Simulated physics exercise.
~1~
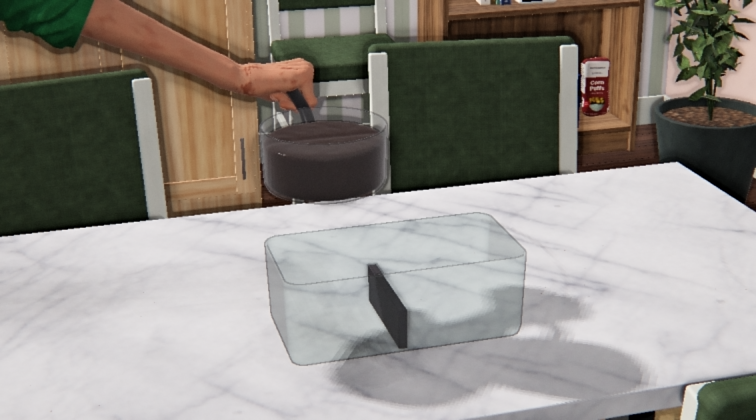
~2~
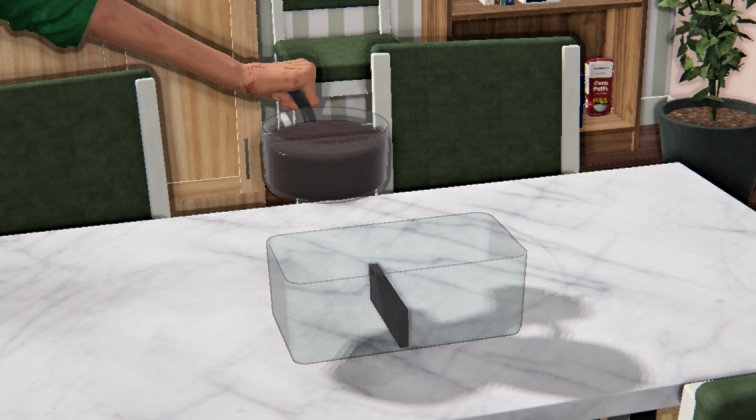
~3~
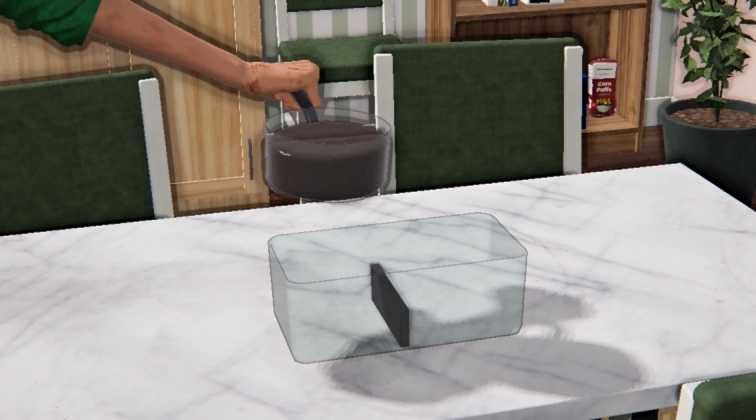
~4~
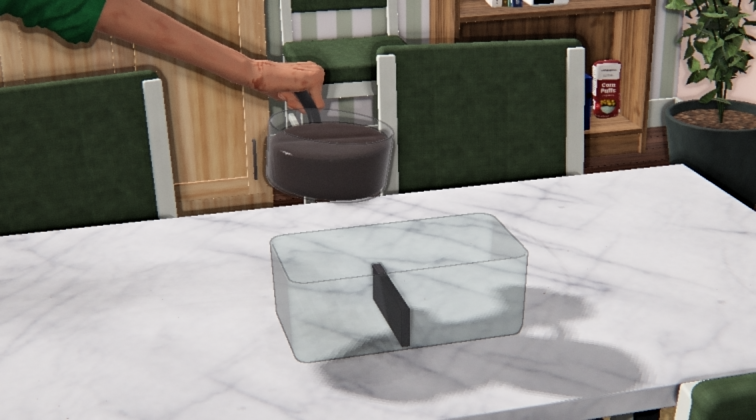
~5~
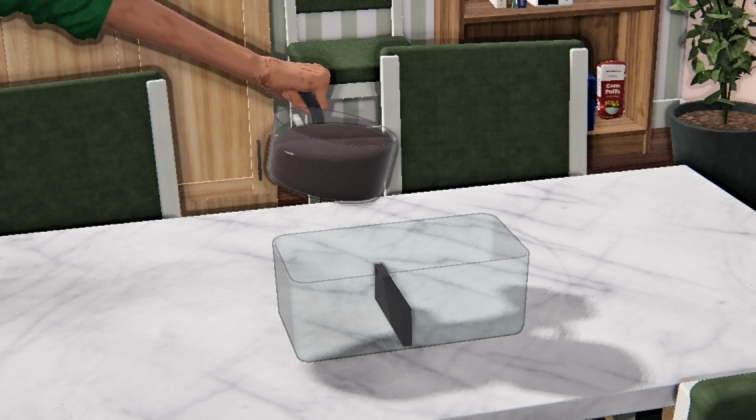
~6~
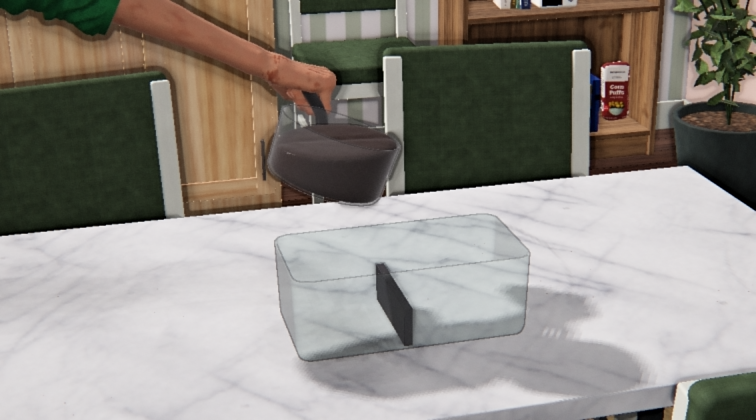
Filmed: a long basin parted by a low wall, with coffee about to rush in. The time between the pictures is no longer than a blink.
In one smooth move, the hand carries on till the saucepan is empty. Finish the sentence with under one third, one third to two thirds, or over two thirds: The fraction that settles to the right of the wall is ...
The fraction that settles to the right of the wall is over two thirds.
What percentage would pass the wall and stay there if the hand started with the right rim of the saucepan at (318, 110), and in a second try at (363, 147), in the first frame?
It would come to near 25 per cent, and then near 60 per cent.
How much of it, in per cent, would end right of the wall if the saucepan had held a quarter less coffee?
Roughly 75 %.
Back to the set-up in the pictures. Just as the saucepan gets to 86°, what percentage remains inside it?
35 %.
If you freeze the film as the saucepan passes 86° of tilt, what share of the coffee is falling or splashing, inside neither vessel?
It comes to around 40 per cent.
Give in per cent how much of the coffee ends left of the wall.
Close to 20 in a hundred.
A moment on, the saucepan is tipped on its side and 34 per cent is still to pour, 0 is left of the wall and 28 right of it.
Next, the saucepan is tipped right over and 3 per cent is still to pour, 13 is left of the wall and 79 right of it.
Then the saucepan is tipped right over and 0 per cent is still to pour, 20 is left of the wall and 79 right of it.
Later the saucepan is tipped right over and 0 per cent is still to pour, 20 is left of the wall and 79 right of it.
Finally, 20 per cent lies left of the wall, 79 right of it and 1 outside.
